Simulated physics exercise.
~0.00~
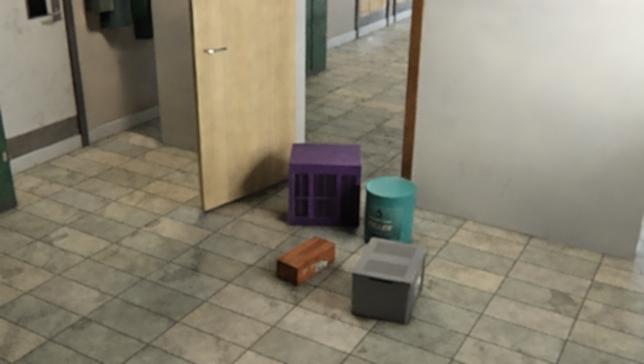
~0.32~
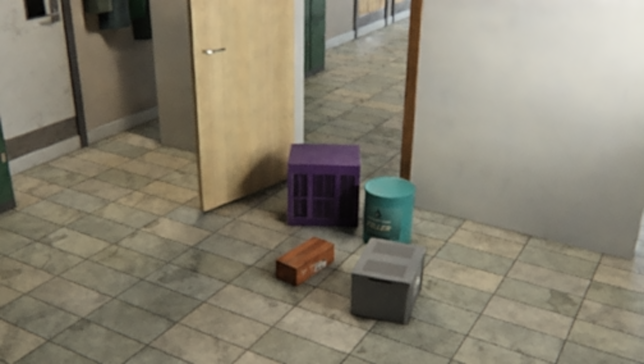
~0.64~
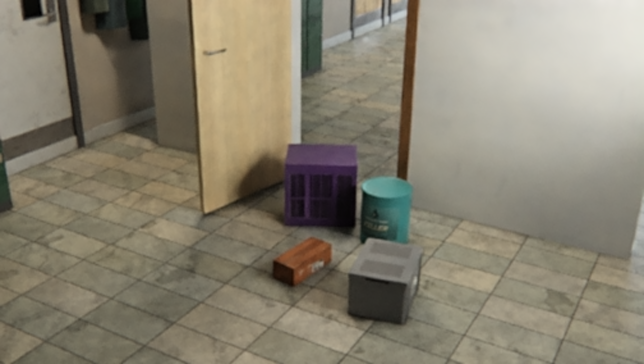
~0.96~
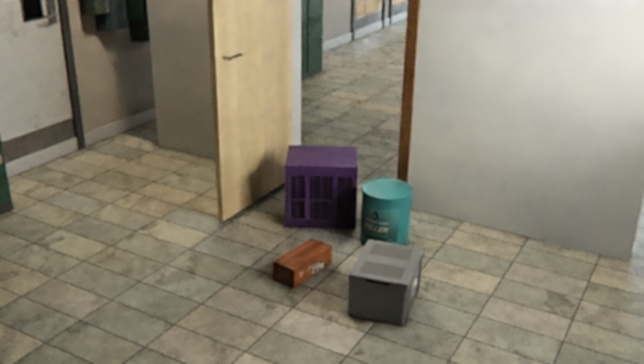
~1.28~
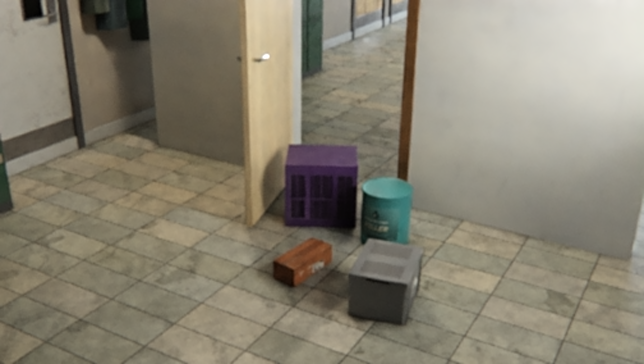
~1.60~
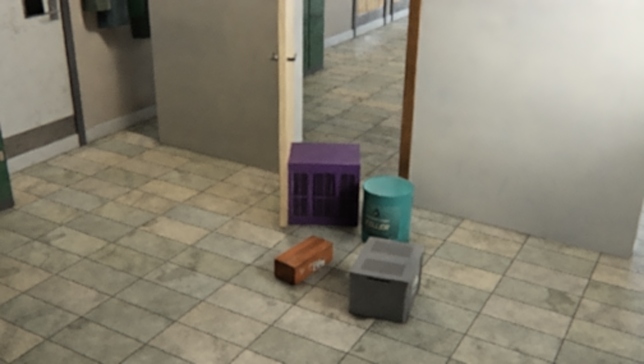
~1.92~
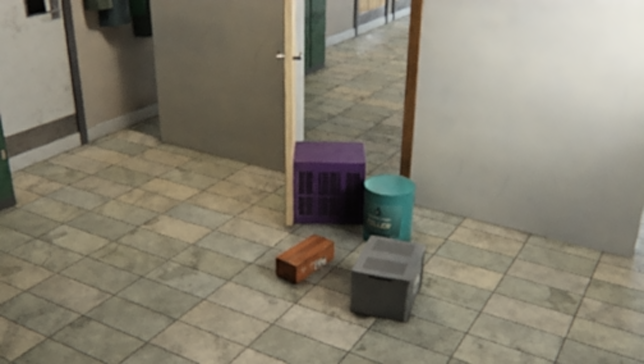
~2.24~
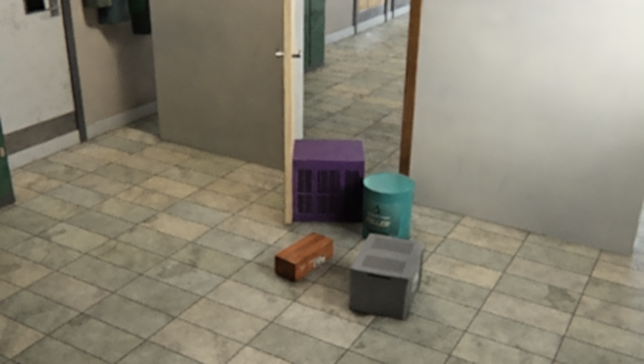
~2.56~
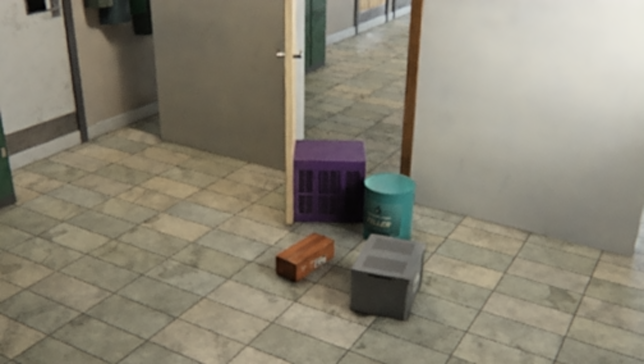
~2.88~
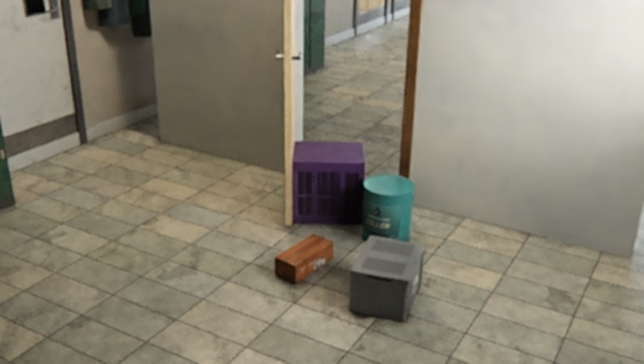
A tiled corridor area, seen from above by a slightly swaying camera, opens through a doorway onto another hallway. A pale wooden door stands wide open to the left, with a purple slatted chest beside the opening, a turquoise pail to its right, and an orange parcel and a grey tote nearer the viewer. The door holds almost still at first, then swings rightward toward the chest. It meets the chest and nudges it slightly to the right. There the door stops, seen nearly edge-on and still well open, while the pail, parcel and tote stay put.
